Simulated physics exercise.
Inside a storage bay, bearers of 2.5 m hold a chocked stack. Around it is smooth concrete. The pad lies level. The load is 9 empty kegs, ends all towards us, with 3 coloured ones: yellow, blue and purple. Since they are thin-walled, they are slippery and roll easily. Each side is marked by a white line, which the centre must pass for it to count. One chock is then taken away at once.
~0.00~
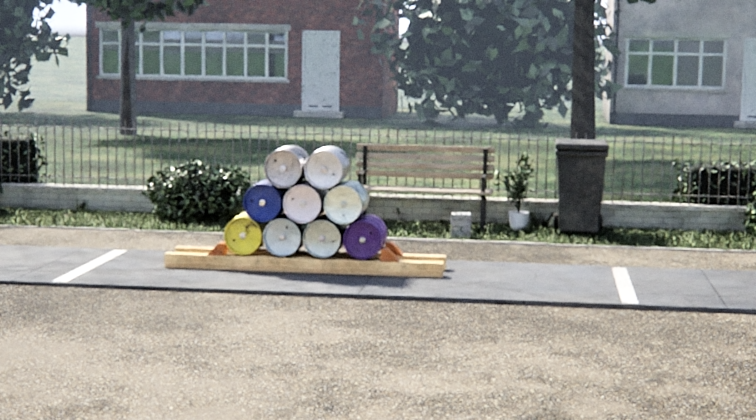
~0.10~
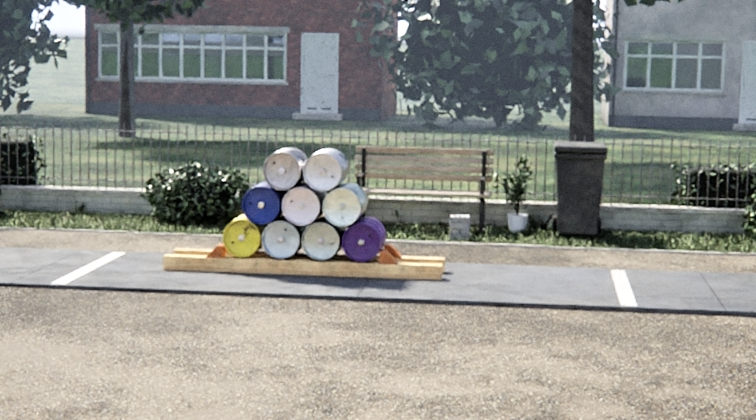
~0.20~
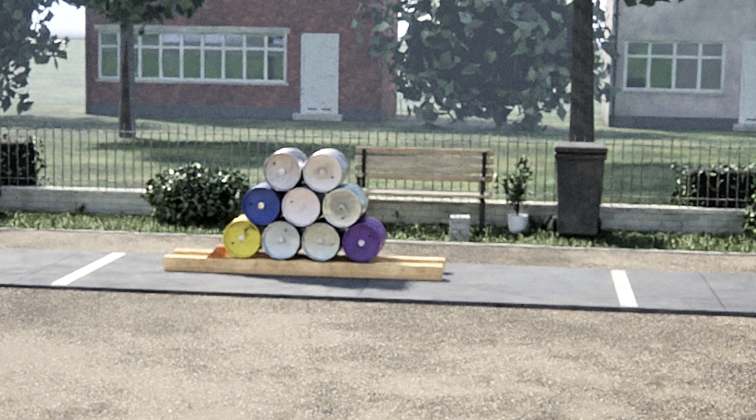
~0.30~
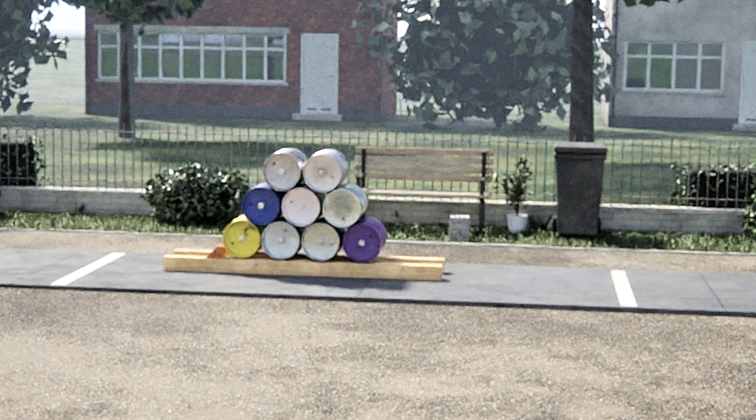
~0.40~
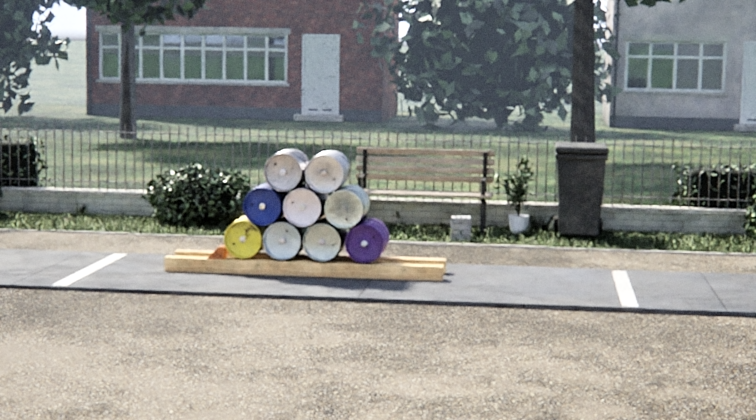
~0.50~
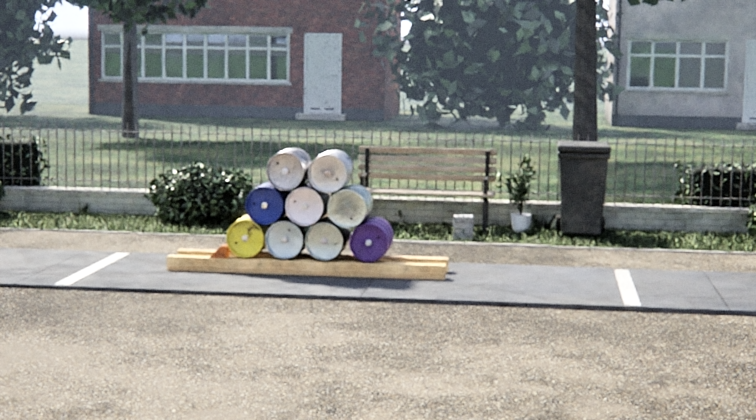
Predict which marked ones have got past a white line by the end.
Prediction: Yellow does not, blue does not, purple does.
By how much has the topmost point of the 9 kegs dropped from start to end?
It sits roughly 30 cm lower at the end.
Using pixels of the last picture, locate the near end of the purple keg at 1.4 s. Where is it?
Its near end sits close to (425, 245).
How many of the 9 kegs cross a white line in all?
I count 4 altogether.
Then, 1.4 s in, yellow is on the bearers, 70 cm from the bearers' left end; blue is up on others, 90 cm from the bearers' left end; purple is on the bearers, 20 cm from the bearers' right end, rolling right; 0 over a line so far.
Then, 2.5 s in, blue is up on others, 90 cm from the bearers' left end; purple is off the bearers, 90 cm short of the right line, rolling right; still the same for yellow; 0 over a line so far.
Then, 3.9 s in, blue is up on others, 90 cm from the bearers' left end; purple is past the right line; still the same for yellow; 1 over a line so far.
In the end (10.1 s), yellow is on the bearers, 70 cm from the bearers' left end; blue is up on others, 90 cm from the bearers' left end; purple is past the right line; 4 over a line so far.
